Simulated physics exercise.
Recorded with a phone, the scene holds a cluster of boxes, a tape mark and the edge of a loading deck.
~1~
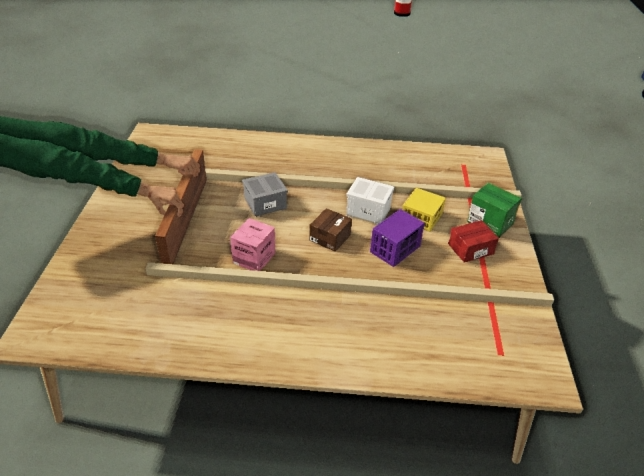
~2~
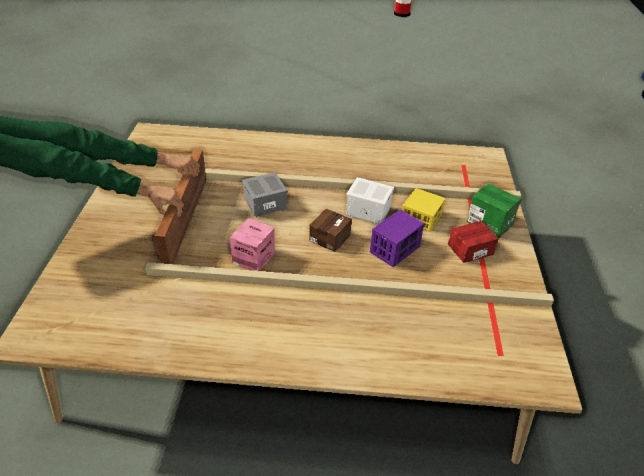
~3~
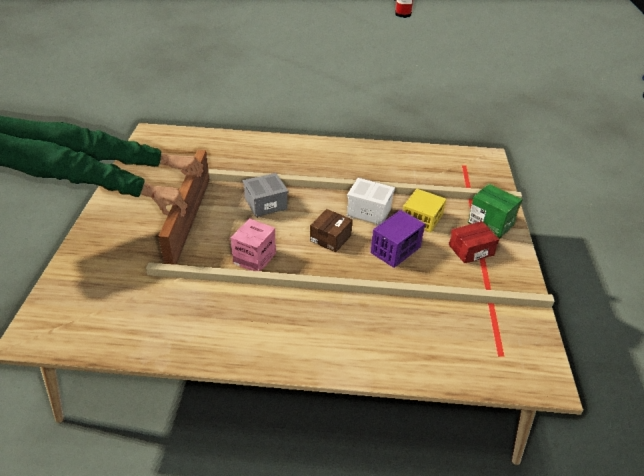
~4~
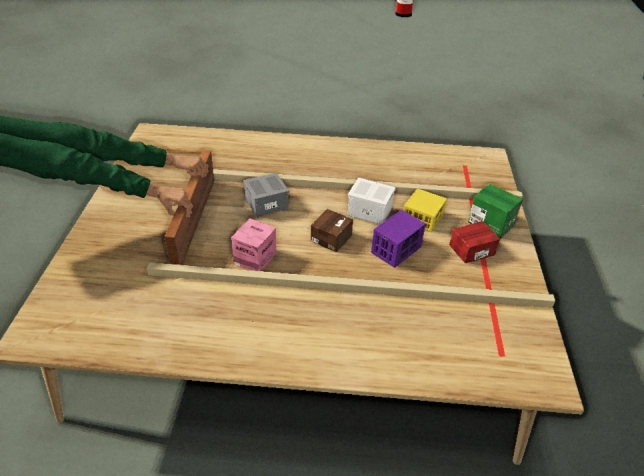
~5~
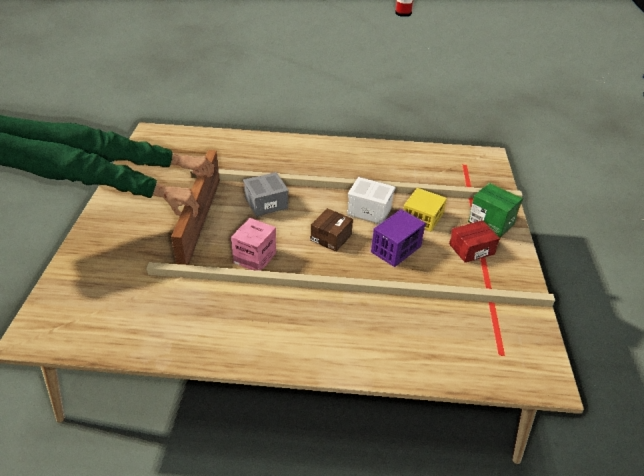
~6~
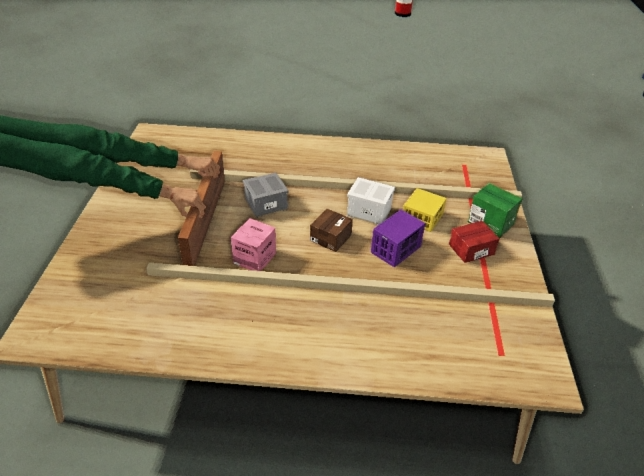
On a wooden table with two pale rails and a red tape line, eight colourful boxes sit spread out between the rails. Two green-sleeved arms hold a brown plank upright at the left, then slide it slightly rightward toward the pink and grey boxes, while all the boxes stay still.
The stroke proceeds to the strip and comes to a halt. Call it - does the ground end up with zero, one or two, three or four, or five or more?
The ground ends up with three or four.
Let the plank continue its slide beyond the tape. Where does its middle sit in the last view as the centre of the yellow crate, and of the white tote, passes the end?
Roughly (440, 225); roughly (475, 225).
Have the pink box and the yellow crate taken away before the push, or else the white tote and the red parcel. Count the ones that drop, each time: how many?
The count is 2 in one try and 1 in the other, in that order.
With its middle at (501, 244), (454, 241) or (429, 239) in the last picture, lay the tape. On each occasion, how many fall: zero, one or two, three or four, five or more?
In the order of the places given: 5 or more; either one or two; 1 or 2.
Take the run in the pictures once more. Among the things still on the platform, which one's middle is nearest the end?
It would be the purple crate.
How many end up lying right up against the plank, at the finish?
Result: 3 in all.
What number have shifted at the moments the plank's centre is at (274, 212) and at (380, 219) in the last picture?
Moved so far: 2, then 7.
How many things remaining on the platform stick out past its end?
Counting them gives 1.
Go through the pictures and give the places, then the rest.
In the first picture, green parcel (494, 210); red parcel (473, 241); yellow crate (423, 210); plank (184, 205); tape (479, 242).
In the second picture, red parcel (473, 241); white tote (369, 202).
In the third picture, yellow crate (424, 210); plank (187, 205).
In the fourth picture, green parcel (495, 211); purple crate (398, 238).
In the fifth picture, red parcel (474, 241); grey tote (266, 195).
In the sixth picture, green parcel (494, 210); red parcel (474, 241); yellow crate (424, 210); plank (204, 206); tape (480, 243).
Soon after, none off yet; green parcel at rest near (494, 210); red parcel at rest near (474, 241); yellow crate at rest near (424, 210).
After that, none off yet; green parcel displaced about its own width near (521, 212); red parcel moving near (477, 241); yellow crate displaced well along near (479, 213).
In the end, the number that fall off is three or four; gone, white tote, yellow crate, red parcel and green parcel.
